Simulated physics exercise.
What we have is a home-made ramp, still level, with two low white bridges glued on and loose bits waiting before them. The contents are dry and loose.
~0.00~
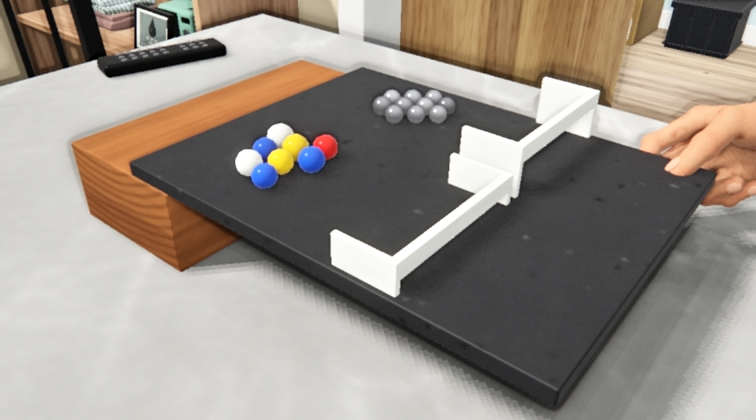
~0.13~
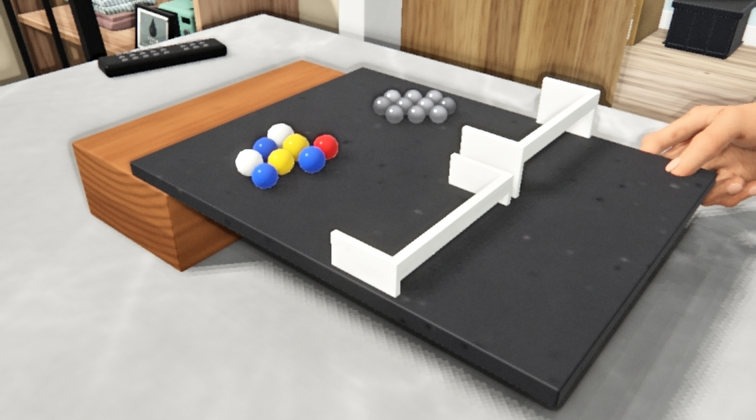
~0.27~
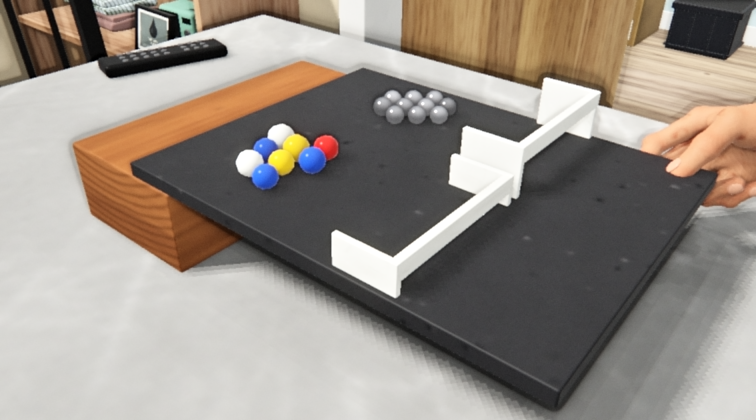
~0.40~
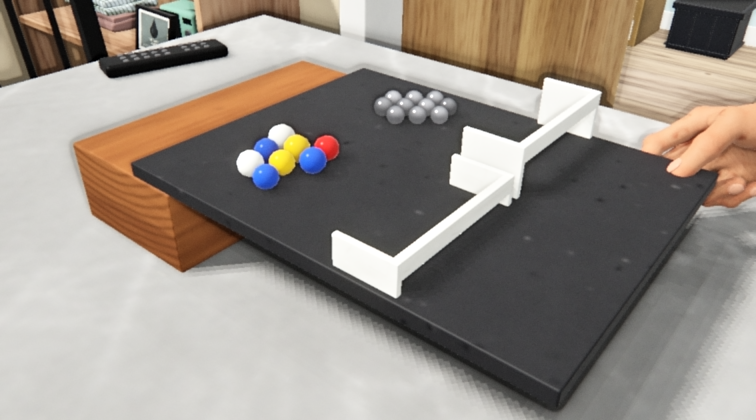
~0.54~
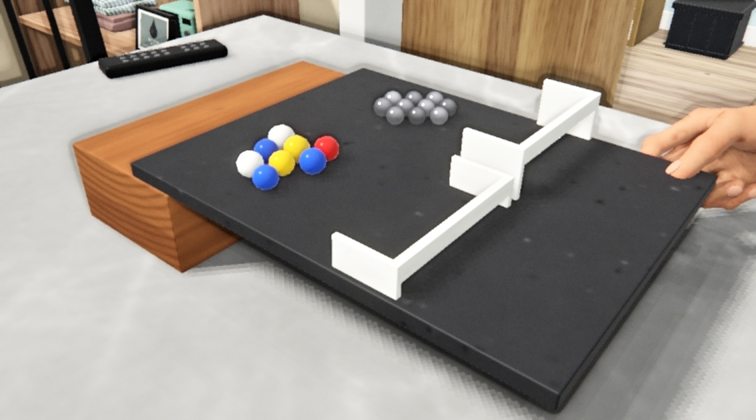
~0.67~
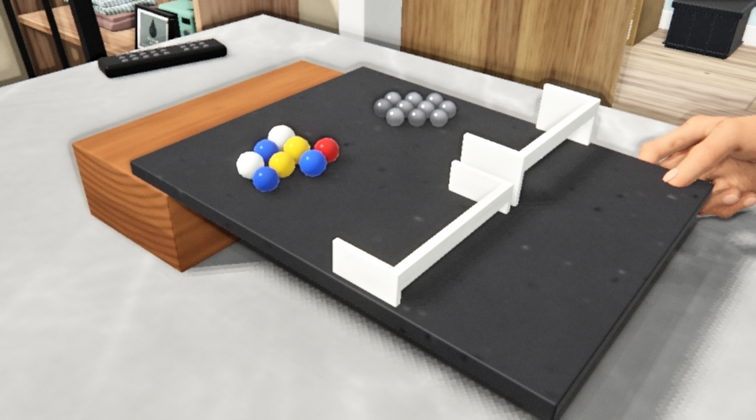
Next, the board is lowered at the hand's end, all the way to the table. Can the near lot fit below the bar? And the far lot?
The near lot is stopped by its gate; the far lot slips under its gate.
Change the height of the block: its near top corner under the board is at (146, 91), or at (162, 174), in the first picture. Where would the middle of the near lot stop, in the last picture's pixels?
One: (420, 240). Two: (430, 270).
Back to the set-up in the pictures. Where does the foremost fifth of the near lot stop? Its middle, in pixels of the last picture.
Roughly at (421, 294).
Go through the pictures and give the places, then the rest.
The first frame shows held end of the board at (547, 377), level; block at (252, 148), about a quarter as high as the board is long; near lot at (281, 162), a few glass marbles; far lot at (404, 106), a few steel balls; near gate at (456, 222), its slot lower than a piece; far gate at (560, 124), its slot higher than a piece.
The second frame shows held end of the board at (547, 377), level; far lot at (404, 106).
The third frame shows held end of the board at (548, 378), level; near lot at (281, 162).
The fourth frame shows held end of the board at (548, 378), level; far lot at (405, 107).
The fifth frame shows held end of the board at (548, 381), level; near lot at (282, 163).
The sixth frame shows held end of the board at (545, 391), down by 2°; block at (252, 148); near lot at (282, 165), not moving; far lot at (405, 109), not moving; near gate at (457, 232); far gate at (560, 133).
Around 0.89 s, board sloping at 7°; near lot where it was; far lot where it was.
Around 1.17 s, board sloping at 12°; near lot on its way down; far lot on its way down.
Around 1.47 s, board resting at 14°; near lot has reached its gate; far lot all past its gate.
Finally (2.7 s), board resting at 14°; near lot gathered behind its gate; far lot all past its gate.
